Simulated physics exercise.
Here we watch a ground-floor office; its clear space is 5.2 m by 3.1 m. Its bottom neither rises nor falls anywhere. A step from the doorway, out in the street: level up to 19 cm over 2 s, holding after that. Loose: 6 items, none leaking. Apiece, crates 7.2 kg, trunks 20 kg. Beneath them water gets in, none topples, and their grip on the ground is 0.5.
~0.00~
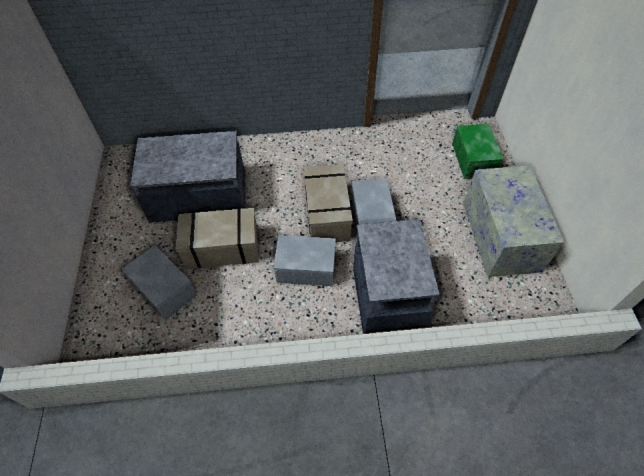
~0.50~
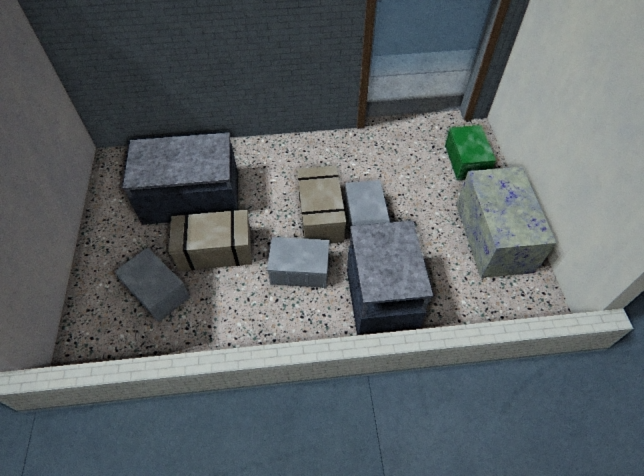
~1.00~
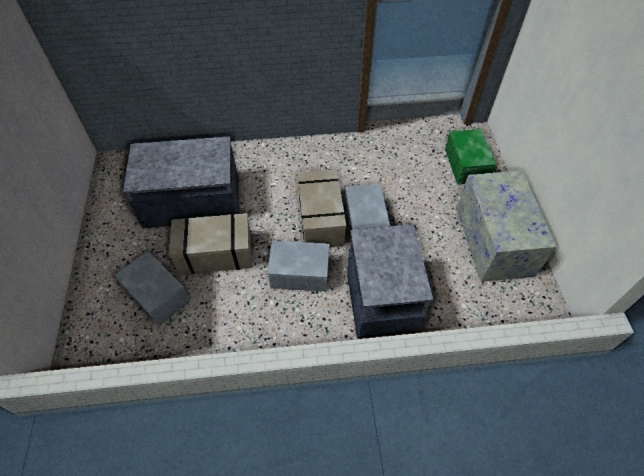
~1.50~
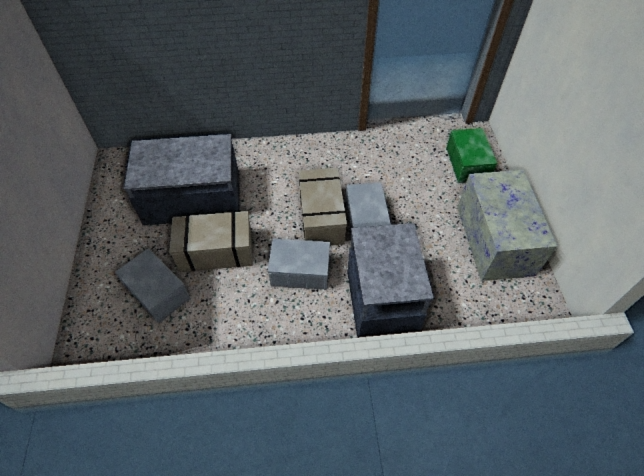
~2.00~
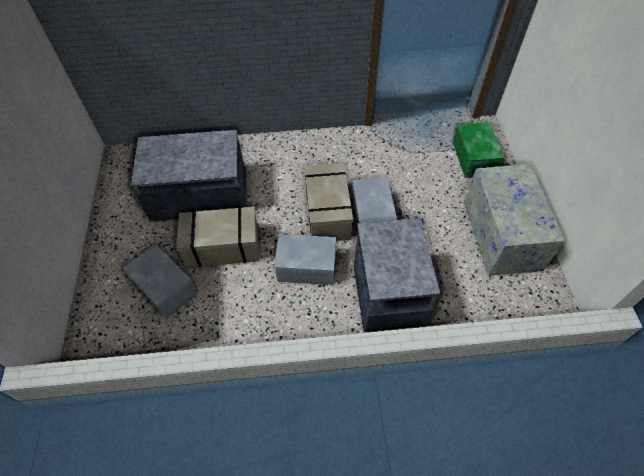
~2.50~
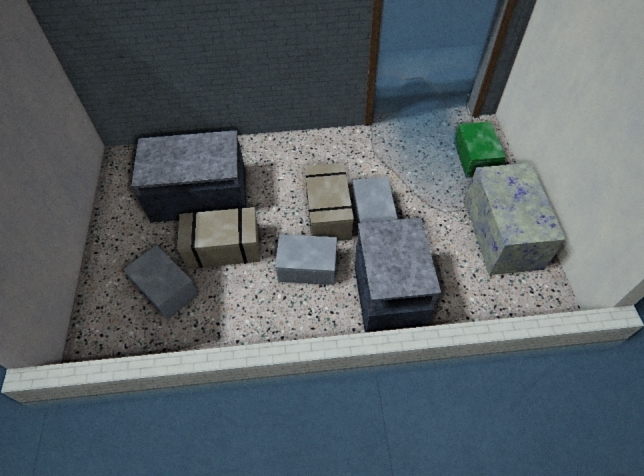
A walled room of scattered boxes and crates staying still as water rises outside, then spreads in across the speckled floor.
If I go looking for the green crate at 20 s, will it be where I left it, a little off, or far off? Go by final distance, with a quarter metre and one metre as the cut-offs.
You will find it far off.
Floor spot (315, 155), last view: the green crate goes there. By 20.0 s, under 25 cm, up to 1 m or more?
It creeps a little.
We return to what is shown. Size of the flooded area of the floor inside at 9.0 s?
Some 13 m2.
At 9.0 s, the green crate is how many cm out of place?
350 cm, give or take.
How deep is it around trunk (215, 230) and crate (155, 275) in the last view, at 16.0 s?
About 13 and 11 cm.
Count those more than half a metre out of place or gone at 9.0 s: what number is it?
It comes to 5.
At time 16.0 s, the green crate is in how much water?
Roughly 13 cm at that moment.
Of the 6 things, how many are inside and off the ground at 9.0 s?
At that point I count 4.
After 4.0 s the green crate is near (505, 147), 0.3 m from its start, afloat; 2 afloat.
After 9.0 s the green crate is near (205, 305), 3.7 m from its start, afloat; 4 afloat.
After 16.0 s the green crate is near (162, 308), 4.0 m from its start, afloat; 6 afloat.
After 20.0 s the green crate is near (215, 218), 3.2 m from its start, afloat; 6 afloat.
